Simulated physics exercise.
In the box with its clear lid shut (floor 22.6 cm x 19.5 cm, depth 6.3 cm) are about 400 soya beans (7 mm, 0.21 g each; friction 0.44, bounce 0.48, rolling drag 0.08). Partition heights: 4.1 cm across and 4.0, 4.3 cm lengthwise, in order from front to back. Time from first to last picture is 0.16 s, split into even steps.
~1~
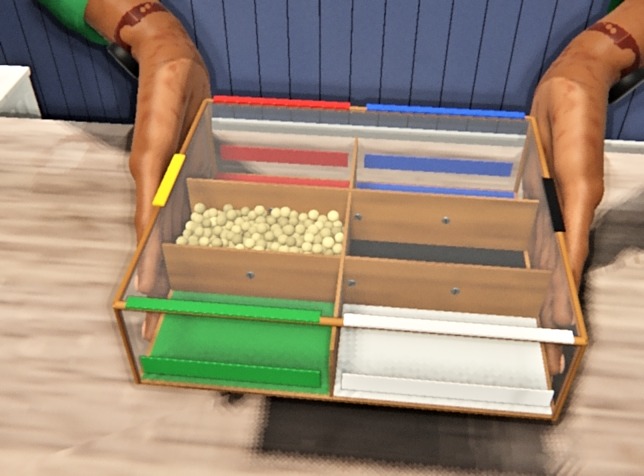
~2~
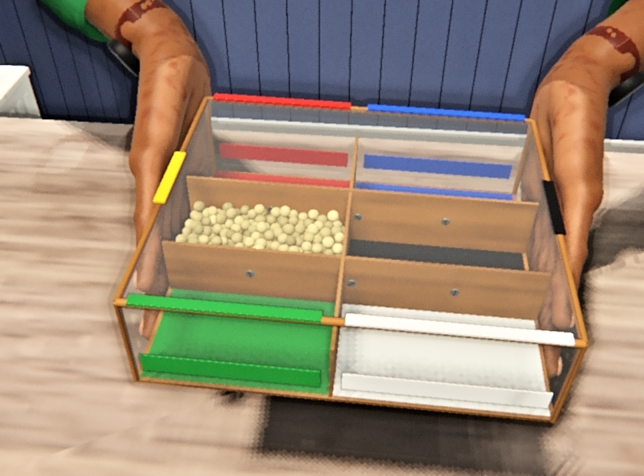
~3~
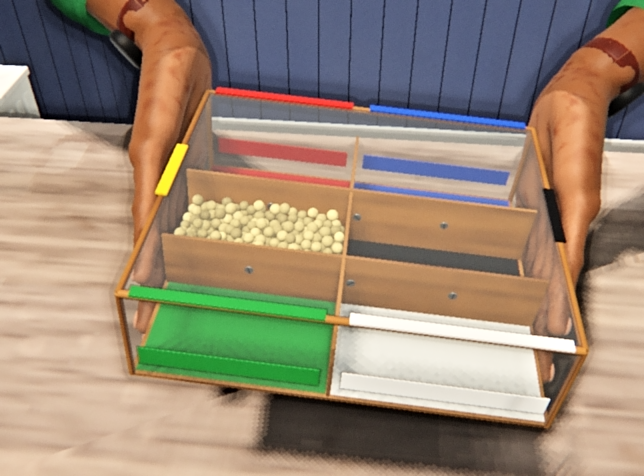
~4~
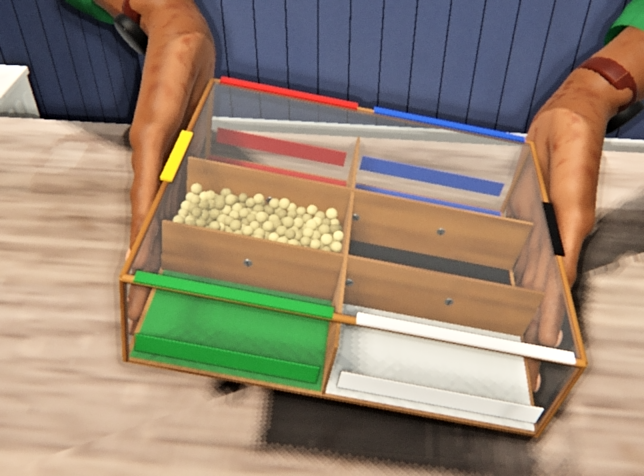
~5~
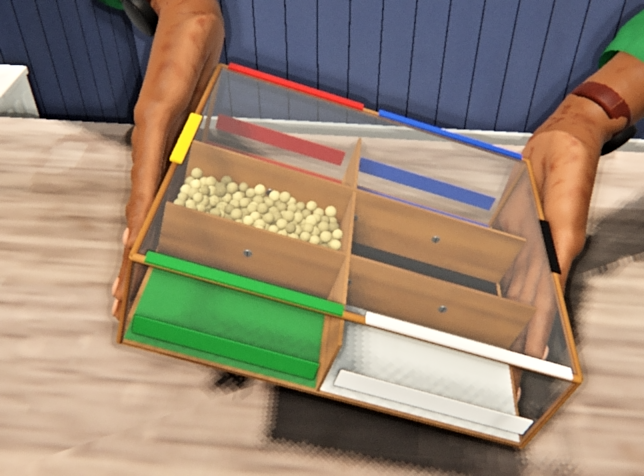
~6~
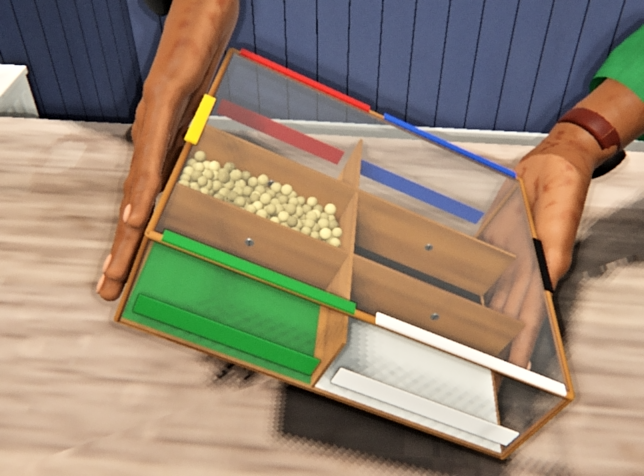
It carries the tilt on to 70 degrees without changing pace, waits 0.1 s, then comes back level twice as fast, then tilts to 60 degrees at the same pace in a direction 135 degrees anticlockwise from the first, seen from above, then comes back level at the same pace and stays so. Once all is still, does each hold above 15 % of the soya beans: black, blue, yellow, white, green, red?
In the black compartment: Above; in the blue compartment: Below; in the yellow compartment: Above; in the white compartment: Below; in the green compartment: Below; in the red compartment: Below.
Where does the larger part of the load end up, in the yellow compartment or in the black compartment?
The bigger part winds up in the yellow compartment.
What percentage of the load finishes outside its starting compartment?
About 30 %.
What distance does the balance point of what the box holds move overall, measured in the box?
About 2.0 cm.
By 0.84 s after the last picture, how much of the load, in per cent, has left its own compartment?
Roughly 30 per cent.
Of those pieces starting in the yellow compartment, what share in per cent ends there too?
Estimate: Some 70 per cent.
Then, 0.46 s after the last picture, tilt 50 degrees; black 20 %, blue 5 %, yellow 70 %; middle of all pieces near (339, 239).
Then, 0.84 s after the last picture, tilt 35 degrees; black 25 %, blue 5 %, yellow 70 %; middle of all pieces near (362, 263).
Then, 1.20 s after the last picture, tilt 29 degrees; black 25 %, blue 5 %, yellow 70 %; middle of all pieces near (300, 270).
Then, 1.53 s after the last picture, tilt 0 degrees; black 25 %, blue 5 %, yellow 70 %; middle of all pieces near (285, 239).
In the end, black 25 %, blue 5 %, yellow 70 %, white 0 %, green 0 %, red 0 %.
